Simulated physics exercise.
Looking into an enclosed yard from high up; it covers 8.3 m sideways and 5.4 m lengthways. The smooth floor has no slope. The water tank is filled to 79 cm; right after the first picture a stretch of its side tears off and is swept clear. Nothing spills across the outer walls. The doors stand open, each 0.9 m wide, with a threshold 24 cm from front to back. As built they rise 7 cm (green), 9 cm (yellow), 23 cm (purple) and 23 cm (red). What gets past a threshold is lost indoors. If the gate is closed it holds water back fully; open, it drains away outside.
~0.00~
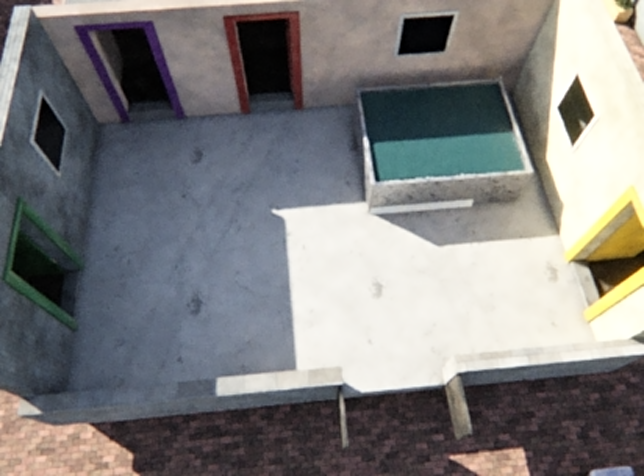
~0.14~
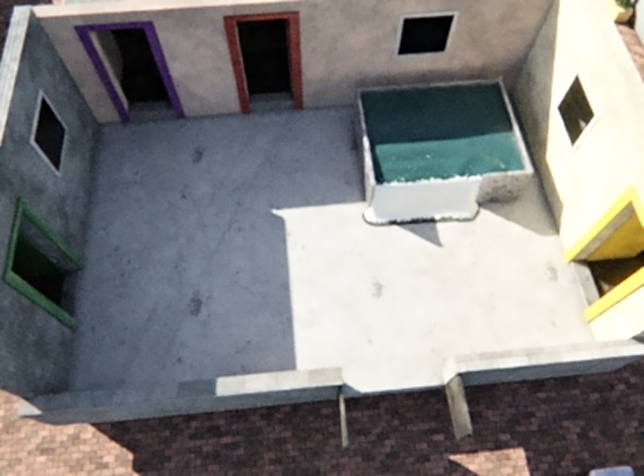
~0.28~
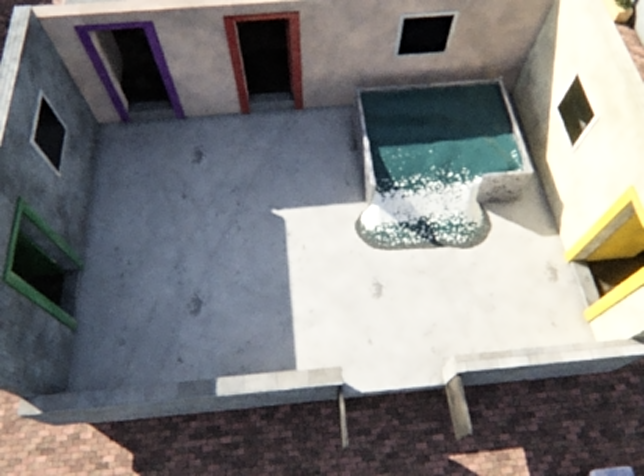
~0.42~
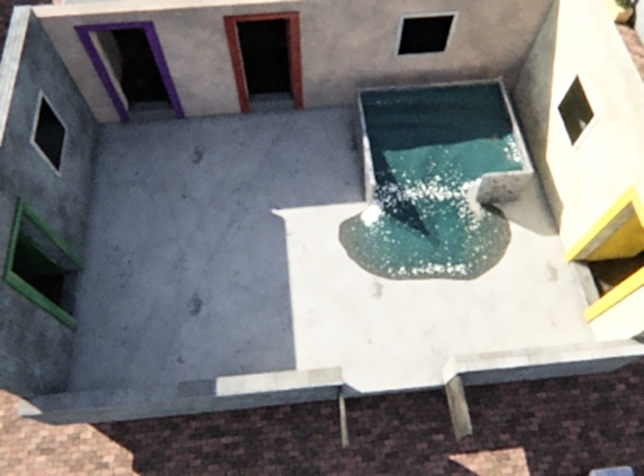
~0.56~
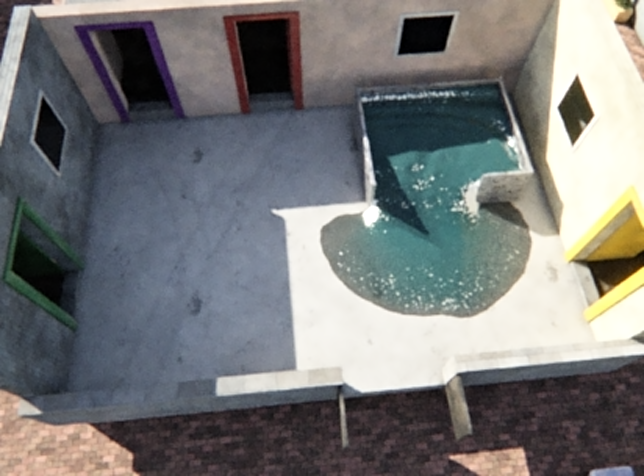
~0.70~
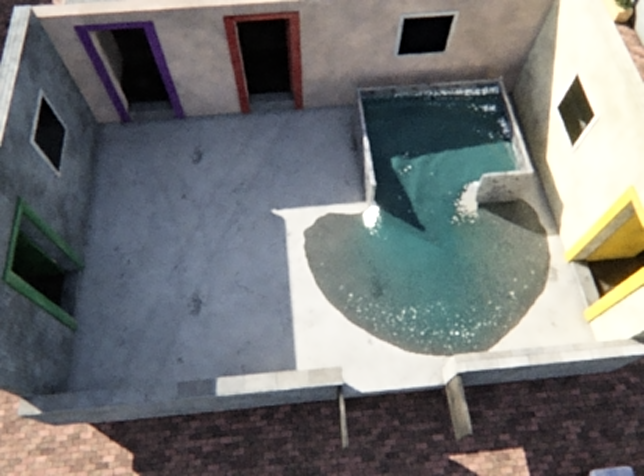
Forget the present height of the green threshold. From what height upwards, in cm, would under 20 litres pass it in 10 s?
It would have to be roughly 6.5 cm high.
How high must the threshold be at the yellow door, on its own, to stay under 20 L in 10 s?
Roughly 17 cm at yellow.
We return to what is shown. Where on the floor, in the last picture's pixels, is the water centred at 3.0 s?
Around (423, 240).
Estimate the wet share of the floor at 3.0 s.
Near 50 per cent is wet.
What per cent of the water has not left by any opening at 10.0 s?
Some 58 per cent remains.
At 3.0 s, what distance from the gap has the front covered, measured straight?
About 6.6 m.
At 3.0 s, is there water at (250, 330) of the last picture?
It is wet.
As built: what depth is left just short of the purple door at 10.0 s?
Some 9.5 cm.
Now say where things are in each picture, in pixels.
Still water, 79 cm deep, in the water tank at (440, 132); the green door at (51, 272) is dry, in the first frame.
The front is at (460, 219), 0.4 m from the gap at (424, 196); 0.5 m2 of floor is wet, 79 cm left at the back, in the second frame.
Water pours out at (423, 198) and has run 0.8 m, to (456, 244); about 14 cm deep outside, 79 cm at the back, in the third frame.
The gap is at (423, 198), the front 1.4 m out at (457, 276); the back of the water tank holds 78 cm, in the fourth frame.
The gap is at (422, 199), the front 2.0 m out at (446, 311); the back of the water tank holds 69 cm, in the fifth frame.
Water pours out at (422, 199) and has run 2.8 m, to (467, 354); about 7 cm deep outside, 68 cm at the back; the green door at (51, 272), 6.1 m from the gap, is still 4.0 m from the nearest water, in the sixth frame.
After 1.4 s water covers 35 % of the floor, deepest (45 cm) near (474, 353); it has not reached the green door.
After 3.0 s water covers 50 % of the floor, deepest (36 cm) near (589, 353); it has not reached the green door.
After 10.0 s water covers 90 % of the floor, deepest (12 cm) near (553, 214); 7 cm at the green door, 17 litres in over its 7 cm threshold.
At the green door as built, the water arrived by 3.5 s and peaked near 11 cm at 4.2 s.
With a threshold of 6 cm, 28 litres would have come in within the 10 s; with 8 cm, 9 litres. So under 20 litres takes about 6.5 cm.
